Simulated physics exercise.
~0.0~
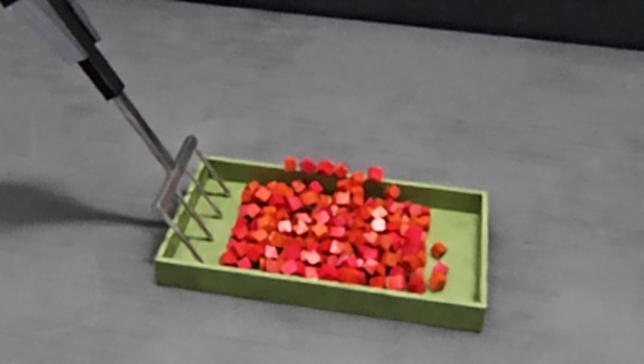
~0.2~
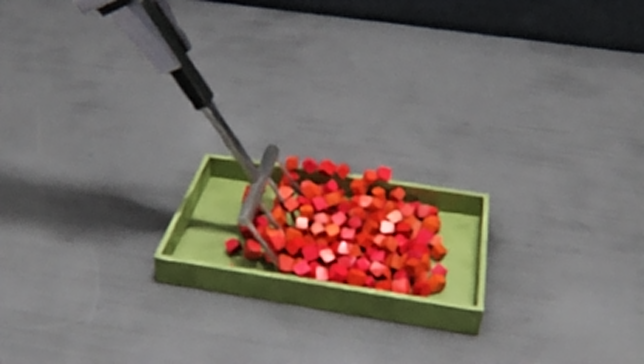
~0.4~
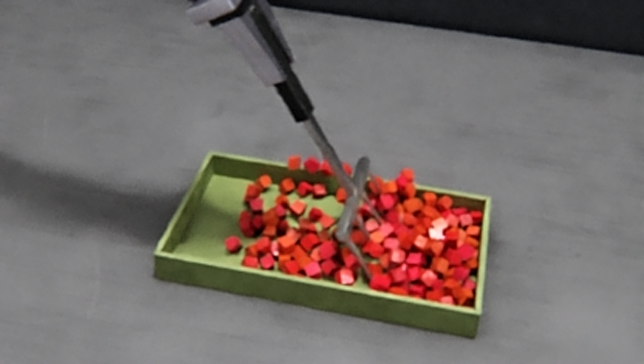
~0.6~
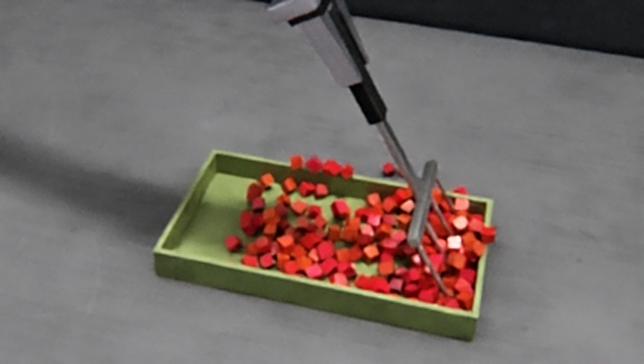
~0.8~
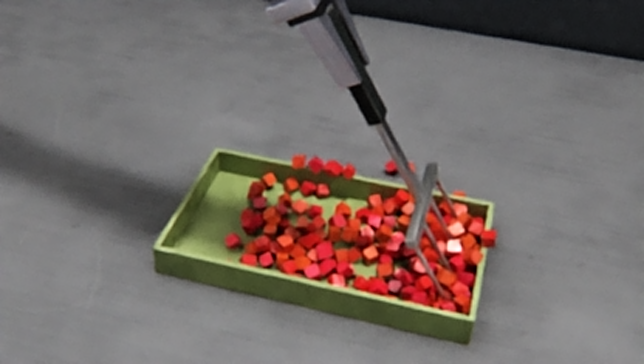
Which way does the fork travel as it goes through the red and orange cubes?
The fork moves to the right, from the left end of the green tray toward its right end.
On a gray table top, a robot arm dragged a fork with a few long teeth rightward through a heap of small red and orange cubes in a green tray, leaving most still inside, some piled at the right end.
